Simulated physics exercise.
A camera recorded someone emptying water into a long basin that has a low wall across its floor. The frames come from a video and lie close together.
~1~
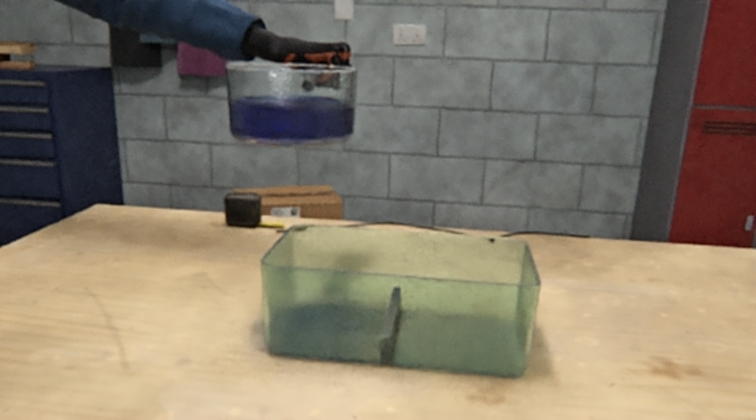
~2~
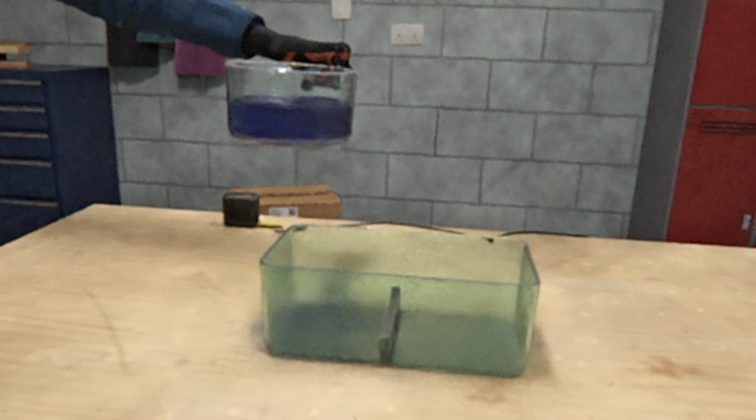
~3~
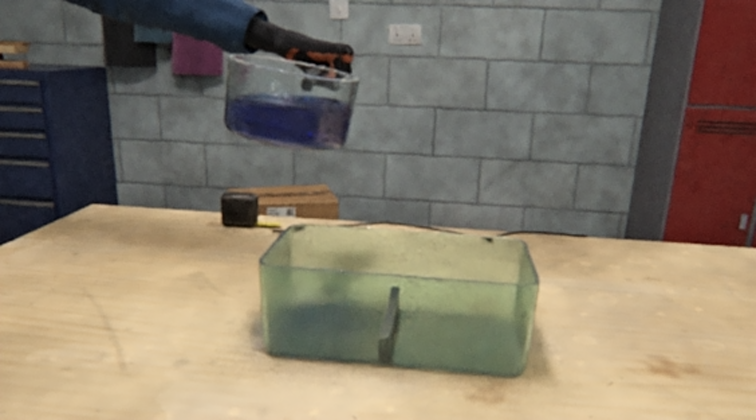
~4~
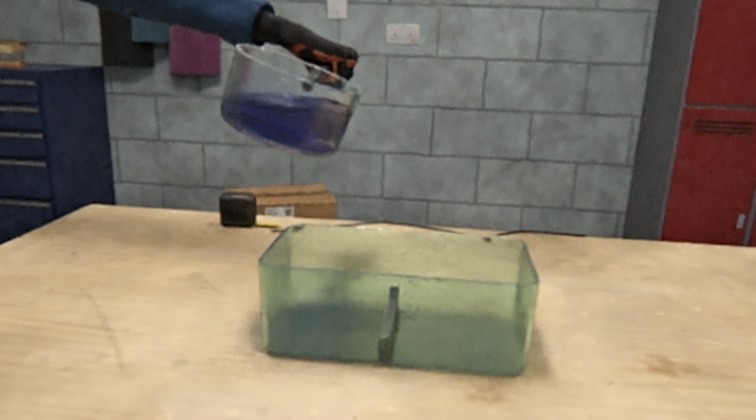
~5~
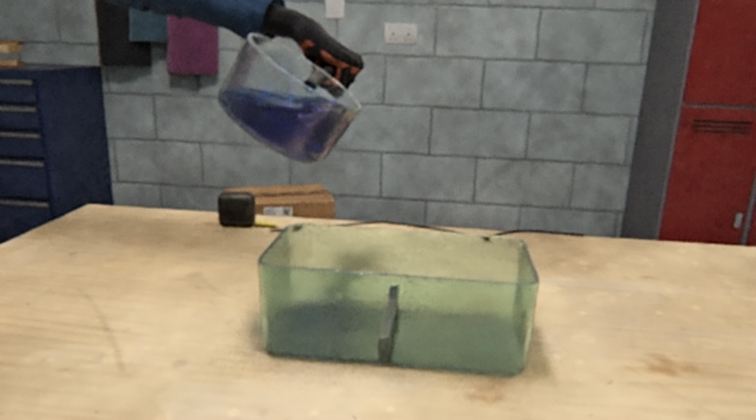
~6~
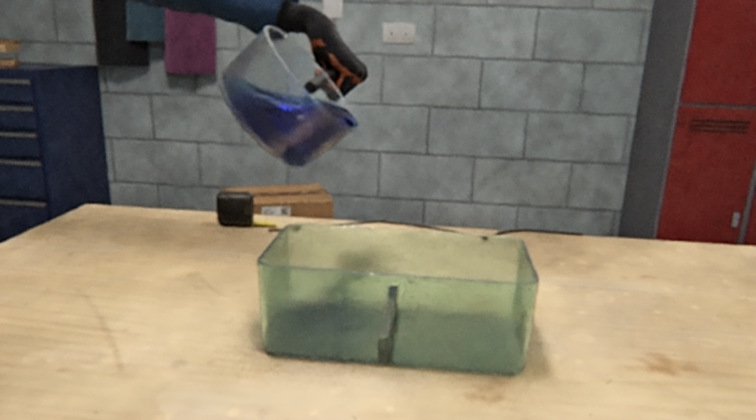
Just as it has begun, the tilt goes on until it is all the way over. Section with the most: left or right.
Heavier on the left.
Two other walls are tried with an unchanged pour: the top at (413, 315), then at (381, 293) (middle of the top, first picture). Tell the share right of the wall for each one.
25 % and 35 %, roughly.
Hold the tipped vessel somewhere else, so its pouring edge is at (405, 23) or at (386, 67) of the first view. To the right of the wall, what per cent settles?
About 70 and 55 per cent.
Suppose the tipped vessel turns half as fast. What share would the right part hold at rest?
I'd put it at some 45 percent.
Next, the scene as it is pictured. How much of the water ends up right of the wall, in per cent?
30 % or thereabouts.
A moment on, the tilt is 119° and 13 per cent is still to pour, 27 is left of the wall and 4 right of it.
Next, the tilt is 121° and 1 per cent is still to pour, 71 is left of the wall and 18 right of it.
Then the tilt is 121° and 0 per cent is still to pour, 60 is left of the wall and 25 right of it.
Later the tilt is 121° and 0 per cent is still to pour, 62 is left of the wall and 28 right of it.
In the end 62 per cent lies left of the wall, 28 right of it and 10 outside.
